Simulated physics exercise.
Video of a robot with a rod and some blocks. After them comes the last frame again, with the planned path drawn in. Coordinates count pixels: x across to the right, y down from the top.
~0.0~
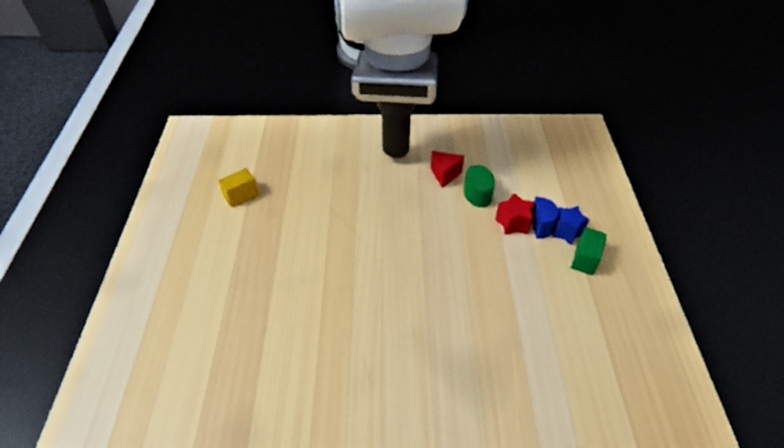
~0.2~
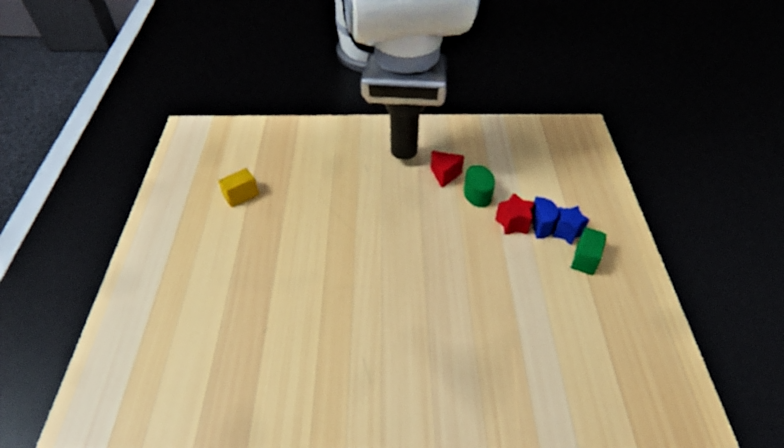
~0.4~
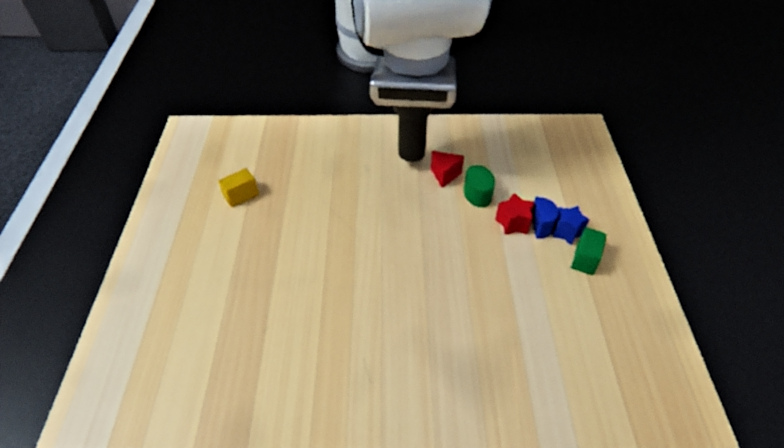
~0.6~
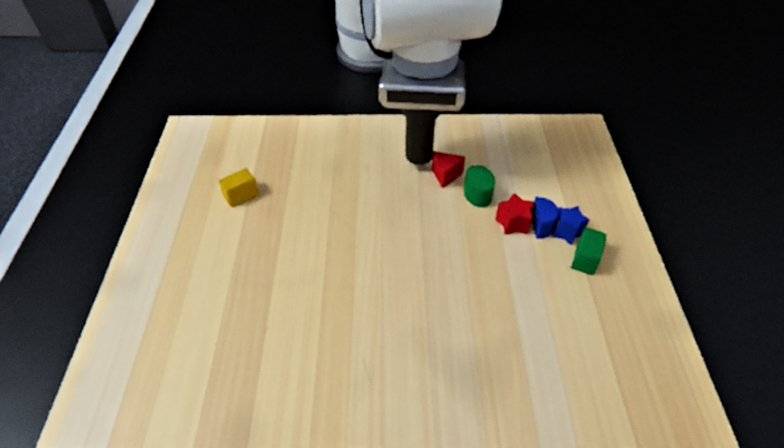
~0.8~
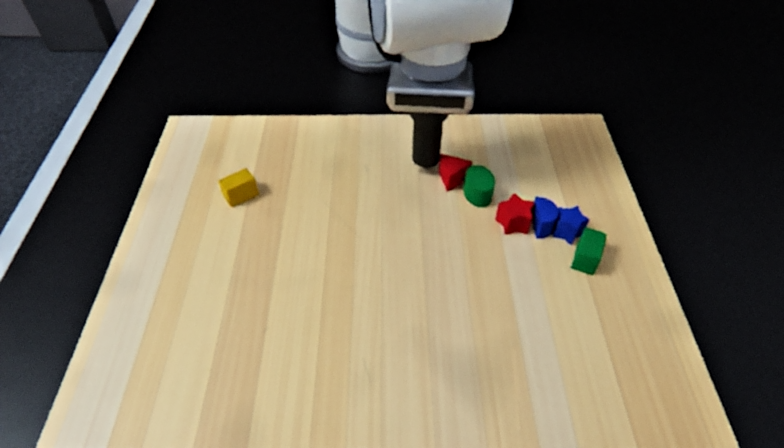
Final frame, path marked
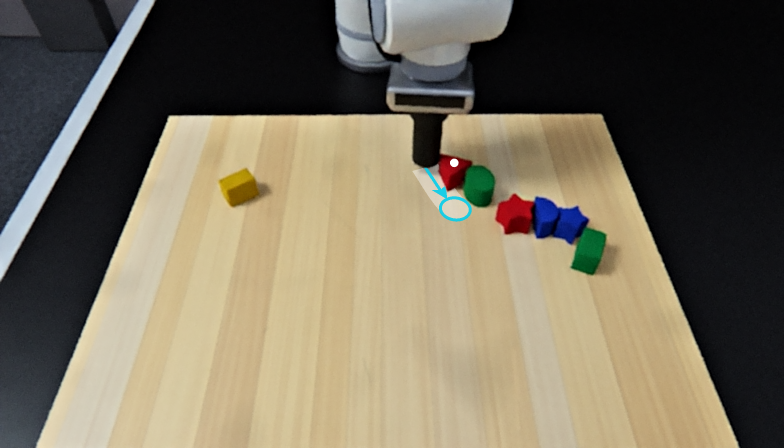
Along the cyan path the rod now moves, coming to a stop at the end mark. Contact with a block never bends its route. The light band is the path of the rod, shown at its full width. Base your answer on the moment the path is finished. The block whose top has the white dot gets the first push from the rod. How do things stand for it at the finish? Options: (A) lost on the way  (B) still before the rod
Option A.
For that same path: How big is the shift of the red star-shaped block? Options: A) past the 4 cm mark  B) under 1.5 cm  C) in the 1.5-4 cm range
Choice B: Under 1.5 cm.
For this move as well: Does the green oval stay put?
Answer: No.
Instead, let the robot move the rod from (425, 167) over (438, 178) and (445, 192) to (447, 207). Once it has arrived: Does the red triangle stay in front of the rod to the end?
Final answer: No.
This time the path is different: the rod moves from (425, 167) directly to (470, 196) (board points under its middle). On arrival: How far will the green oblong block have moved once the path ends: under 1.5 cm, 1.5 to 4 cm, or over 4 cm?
It goes under 1.5 cm.
The line goes from (425, 167) through (434, 181) and (444, 195) to (455, 209); the dot is on the red triangle.
The first path, step by step. Halfway along, rod at (440, 179); red triangle at (474, 173), turned 50° anticlockwise; green oval at (500, 182).
At the end, rod at (457, 200); red triangle at (480, 181), turned 115° anticlockwise; green oval at (512, 180), turned 25° clockwise; red star-shaped block at (521, 206), turned 20° clockwise; blue D-shaped block at (550, 210).
